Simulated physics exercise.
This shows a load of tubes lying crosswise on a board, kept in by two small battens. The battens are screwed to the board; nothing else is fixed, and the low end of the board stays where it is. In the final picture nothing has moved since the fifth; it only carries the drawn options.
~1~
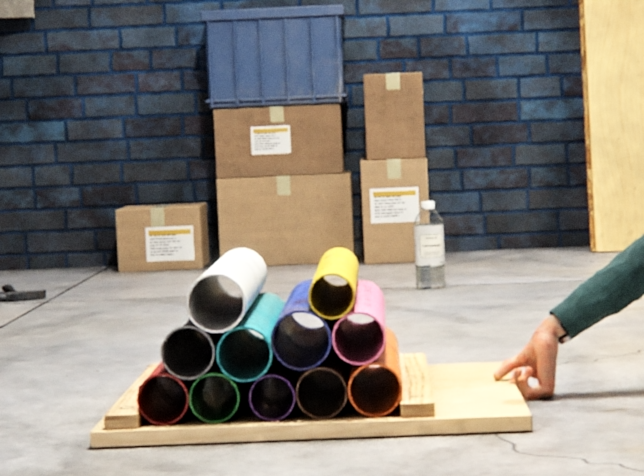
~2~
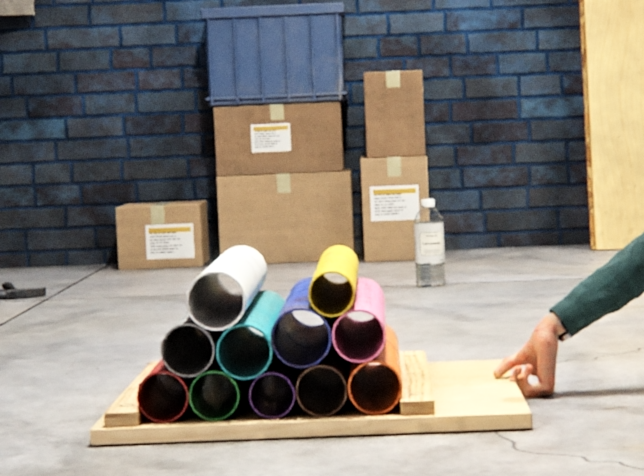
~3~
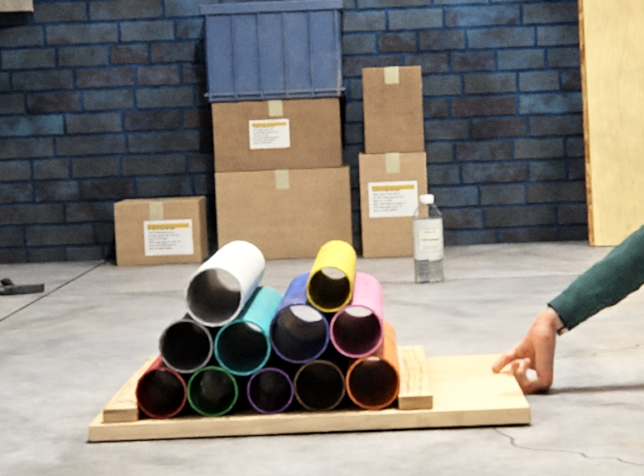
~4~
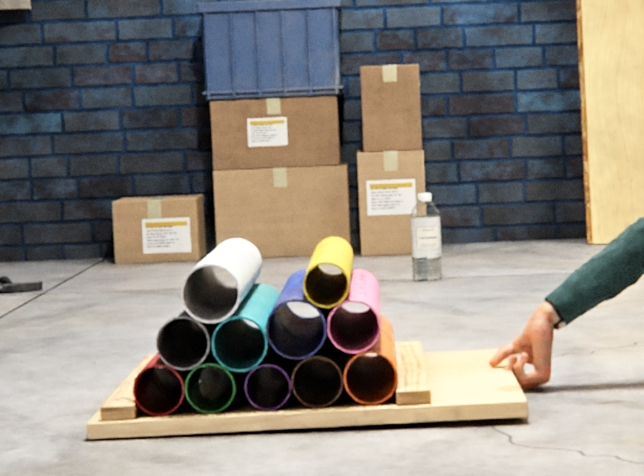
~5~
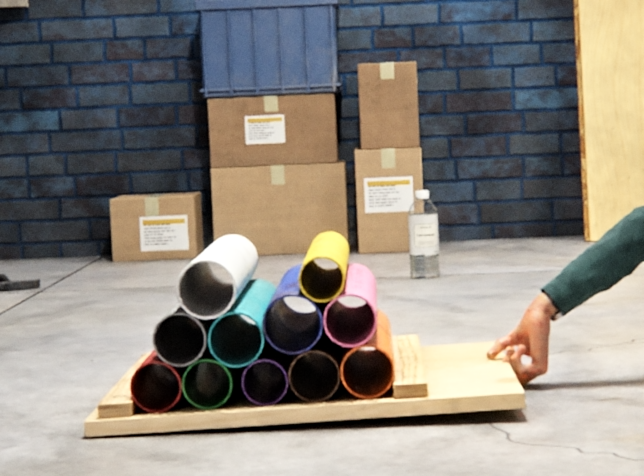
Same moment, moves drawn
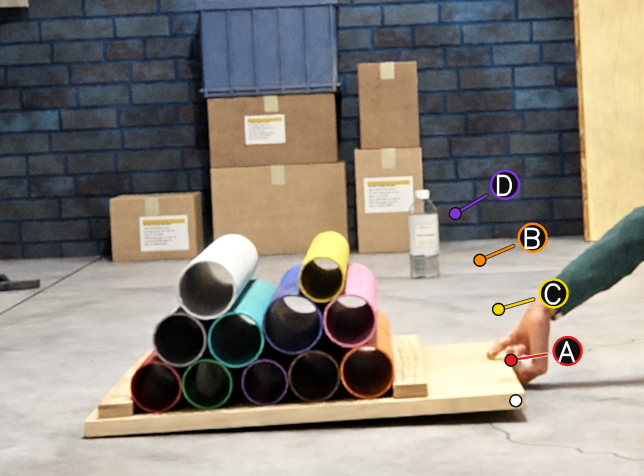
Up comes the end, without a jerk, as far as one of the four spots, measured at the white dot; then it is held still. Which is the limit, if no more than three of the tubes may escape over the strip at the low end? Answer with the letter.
C is the limit.
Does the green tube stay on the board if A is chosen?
Yes.
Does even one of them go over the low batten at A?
No.
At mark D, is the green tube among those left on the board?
Yes, with D.
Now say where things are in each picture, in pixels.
In the first picture, green tube (215, 398); purple tube (272, 398); brown tube (322, 393).
In the second picture, brown tube (322, 391); orange tube (375, 387).
In the third picture, board (315, 387); turquoise tube (242, 347).
In the fourth picture, board (313, 383); red tube (159, 390); green tube (210, 388).
In the fifth picture, board (310, 378); red tube (156, 387); green tube (207, 384).
On the marked copy, A at (511, 360); B at (480, 260); C at (498, 310); D at (455, 214); the white dot at (516, 401).
Following C. Soon after the start, board at 12°.
Later, board at 14°.
In the end, board at 14°, none over the low batten.
As for the rest, A none over the low batten; B four over the low batten (grey, turquoise, blue, white); D six over the low batten.
